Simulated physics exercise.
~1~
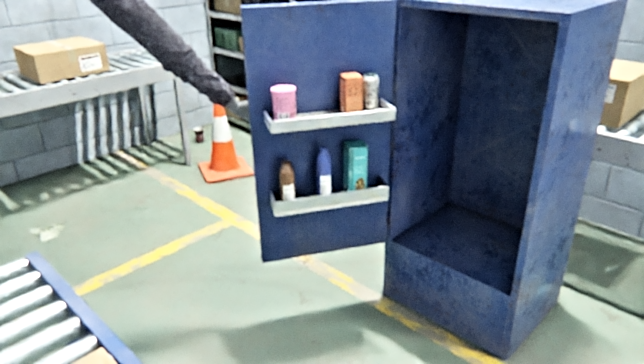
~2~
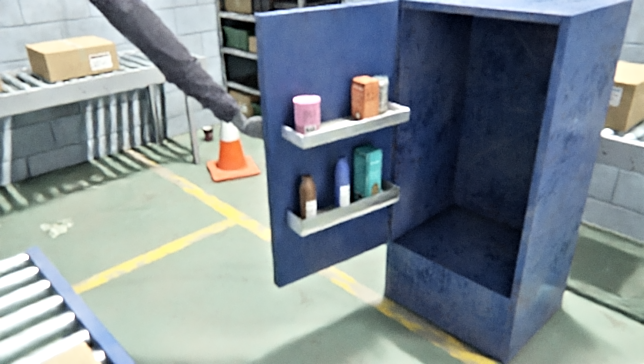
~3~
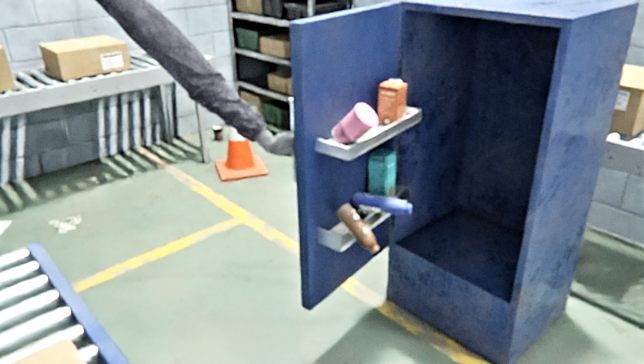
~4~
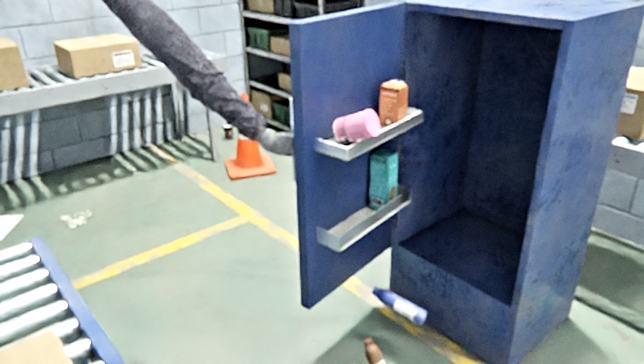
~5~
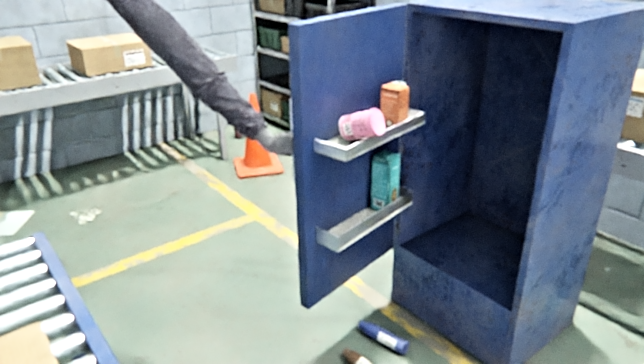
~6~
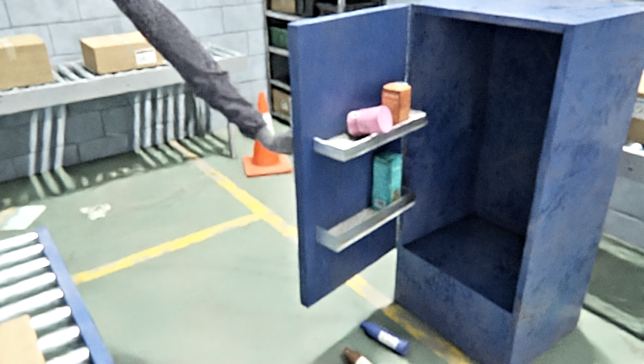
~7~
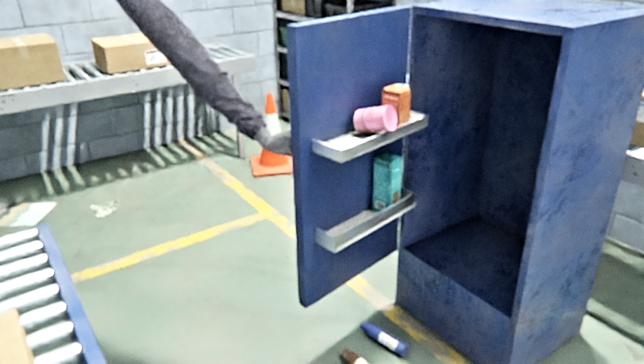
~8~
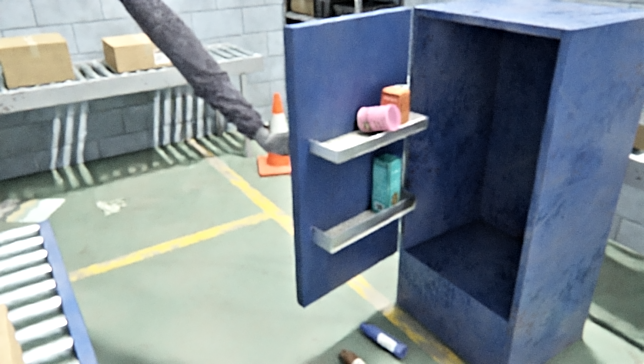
A grey mechanical arm pushes a blue cabinet's door partway closed, and a blue bottle and a brown bottle tumble from the lower rack to the floor, while a pink tin topples in the upper rack and the orange and turquoise cartons stay upright.
